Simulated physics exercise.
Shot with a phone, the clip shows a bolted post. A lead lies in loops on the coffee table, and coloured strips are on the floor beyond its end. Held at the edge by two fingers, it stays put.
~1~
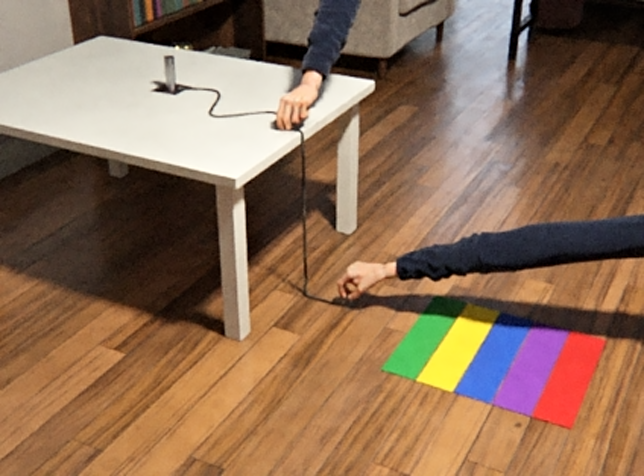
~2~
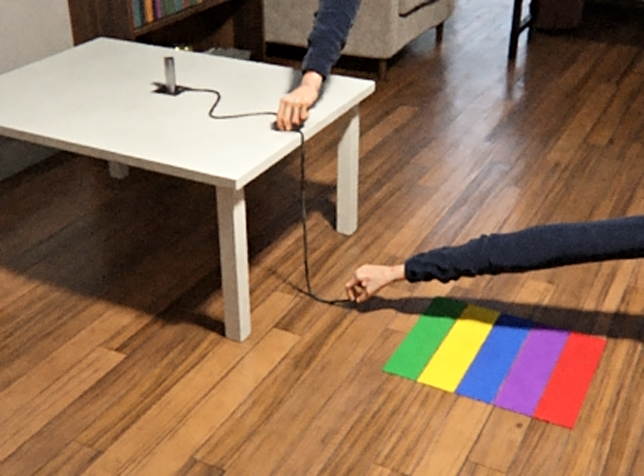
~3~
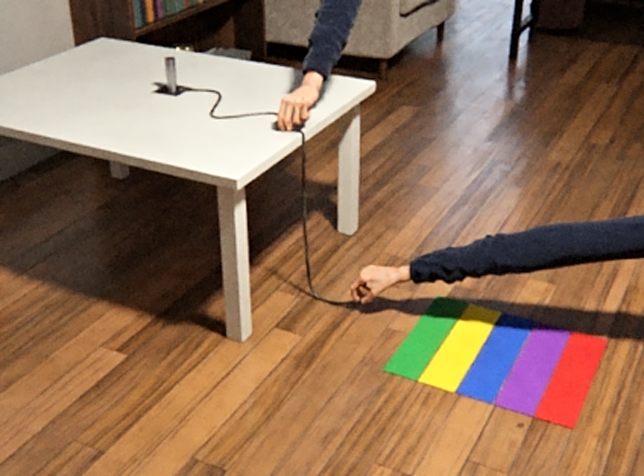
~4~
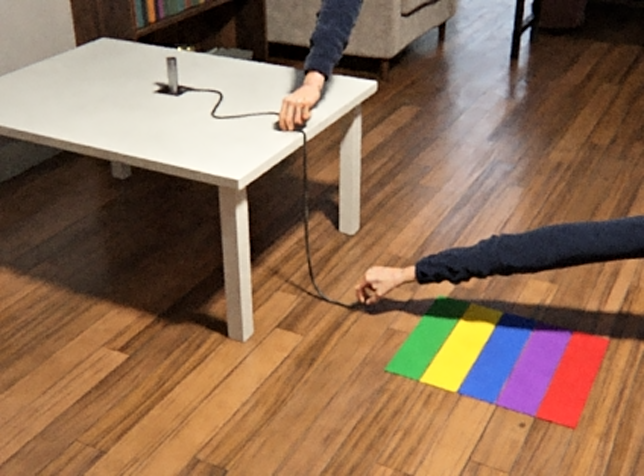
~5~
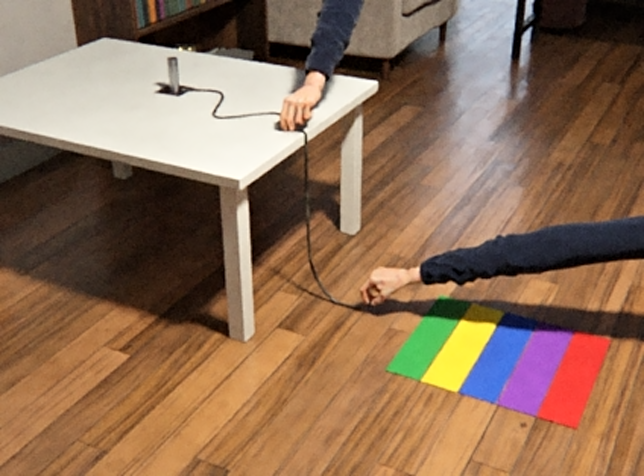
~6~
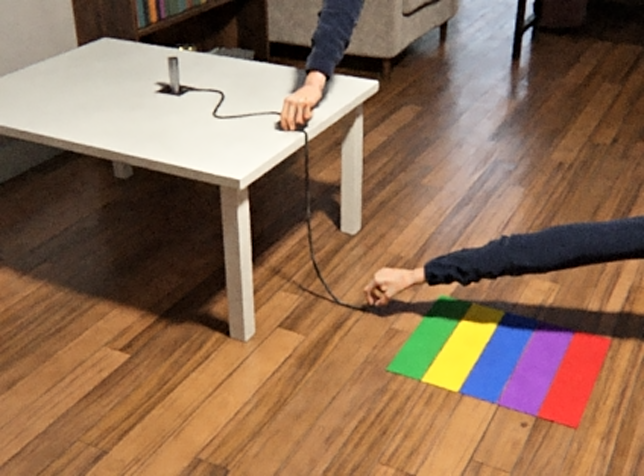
A hand pins a dark cord at the table's edge while another slowly draws its end right.
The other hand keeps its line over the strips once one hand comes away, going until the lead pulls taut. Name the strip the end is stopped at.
Purple.
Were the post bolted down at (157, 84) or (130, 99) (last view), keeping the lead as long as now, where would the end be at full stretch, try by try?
In that order: (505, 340) and (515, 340).
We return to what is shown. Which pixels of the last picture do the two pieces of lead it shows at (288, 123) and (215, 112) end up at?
(334, 153) and (251, 112), approximately.
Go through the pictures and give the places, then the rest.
End (347, 296); green (408, 360); yellow (444, 370); blue (481, 382); purple (519, 393); red (559, 405), in the first frame.
End (355, 299); lead through (210, 91) (211, 115) (276, 114) (302, 151) (304, 221) (308, 282), in the second frame.
End (360, 300), in the third frame.
End (365, 301); lead through (213, 91) (213, 115) (278, 114) (305, 150) (306, 221) (314, 283), in the fourth frame.
End (370, 302), in the fifth frame.
End (374, 303); lead through (214, 91) (214, 115) (280, 114) (306, 150) (309, 221) (324, 283), in the sixth frame.
A little later, end near (483, 333); over yellow.
Next, end near (521, 343); over blue.
When it is tight, end near (545, 350); over purple. It gets as far as the purple strip.
